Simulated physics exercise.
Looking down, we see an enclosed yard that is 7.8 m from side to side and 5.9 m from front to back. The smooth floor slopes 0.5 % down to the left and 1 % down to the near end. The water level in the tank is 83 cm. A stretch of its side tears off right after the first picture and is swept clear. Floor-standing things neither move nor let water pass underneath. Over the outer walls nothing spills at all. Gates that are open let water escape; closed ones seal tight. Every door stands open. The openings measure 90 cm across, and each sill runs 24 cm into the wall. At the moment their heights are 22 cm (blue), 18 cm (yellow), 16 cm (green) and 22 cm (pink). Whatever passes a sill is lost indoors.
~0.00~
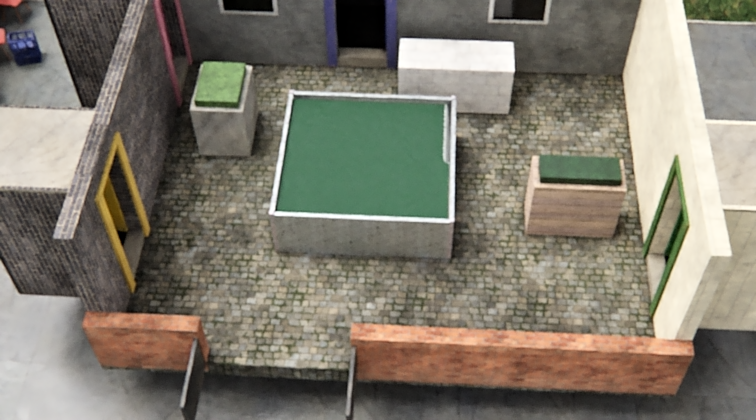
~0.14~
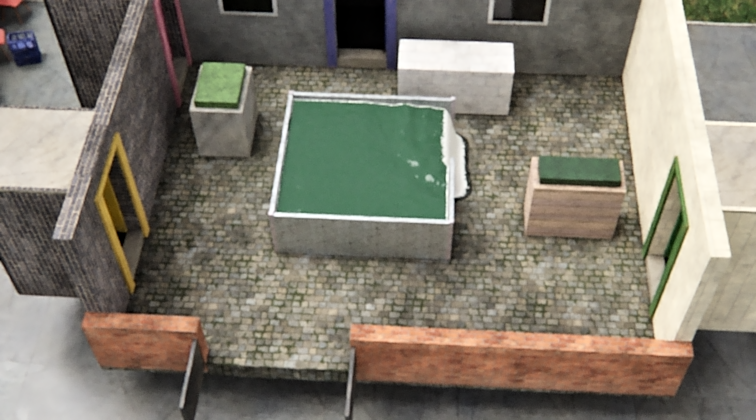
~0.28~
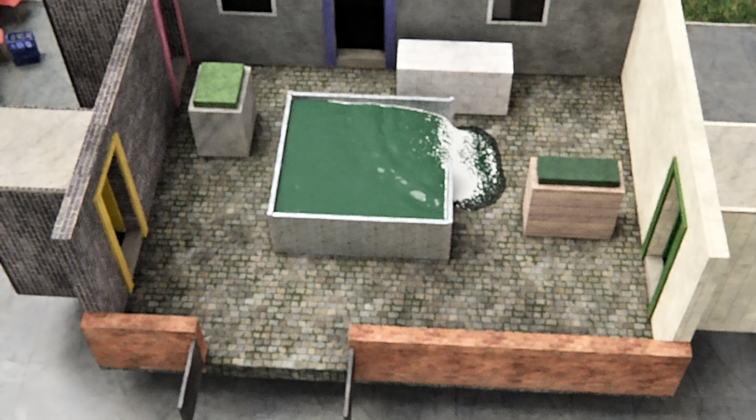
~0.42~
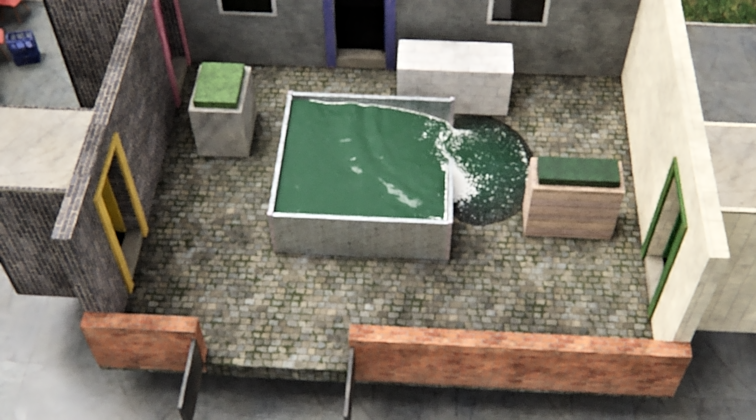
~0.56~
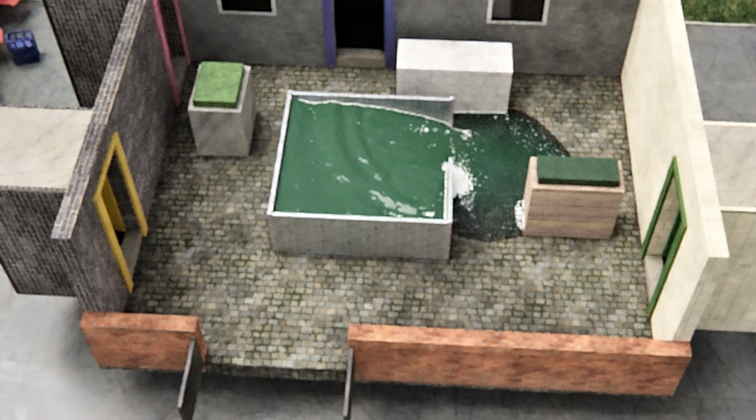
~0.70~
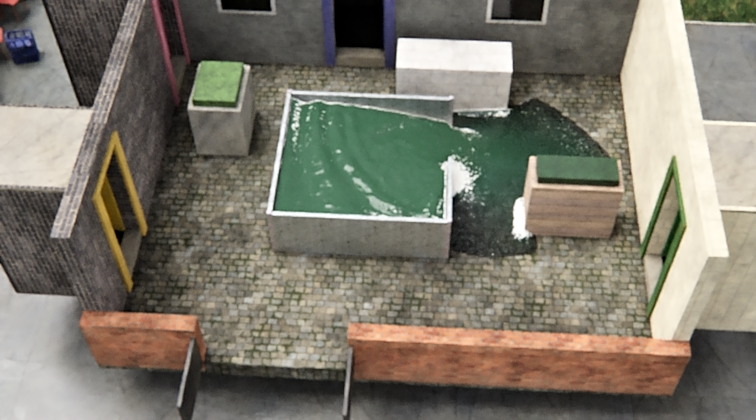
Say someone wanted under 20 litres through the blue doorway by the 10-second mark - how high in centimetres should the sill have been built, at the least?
They should have built it at least 7.5 cm high.
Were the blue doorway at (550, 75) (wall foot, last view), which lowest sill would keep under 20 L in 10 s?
Roughly 28 cm.
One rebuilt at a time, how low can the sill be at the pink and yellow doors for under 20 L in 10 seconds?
Some 14.5 cm for pink, some 11.0 cm for yellow.
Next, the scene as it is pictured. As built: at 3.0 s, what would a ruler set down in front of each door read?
In cm - blue: 0, yellow: 0, green: 7, pink: 0.
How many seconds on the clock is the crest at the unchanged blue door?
Near 4.5 seconds.
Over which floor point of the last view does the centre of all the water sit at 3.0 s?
Roughly (459, 178).
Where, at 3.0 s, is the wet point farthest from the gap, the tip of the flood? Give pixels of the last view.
Around (654, 370).
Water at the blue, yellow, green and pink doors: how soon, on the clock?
Blue 3.2 s, yellow 6.5 s, green 1.5 s, pink 4.5 s.
After 1.4 s water covers 25 % of the floor, deepest (49 cm) near (454, 159); it has not reached the blue door.
After 3.0 s water covers 45 % of the floor, deepest (46 cm) near (598, 79); it has not reached the blue door.
After 10.0 s water covers 95 % of the floor, deepest (22 cm) near (654, 370); 5 cm at the blue door, 0 litres in over its 22 cm sill.
At the blue door as built, the water arrived by 3.3 s and peaked near 12 cm at 4.4 s.
Run again over the same 10 s with other heights there, 29 litres in over 6.5 cm, 14 litres over 8.5 cm. The limit of 20 litres is kept from about 7.5 cm up.
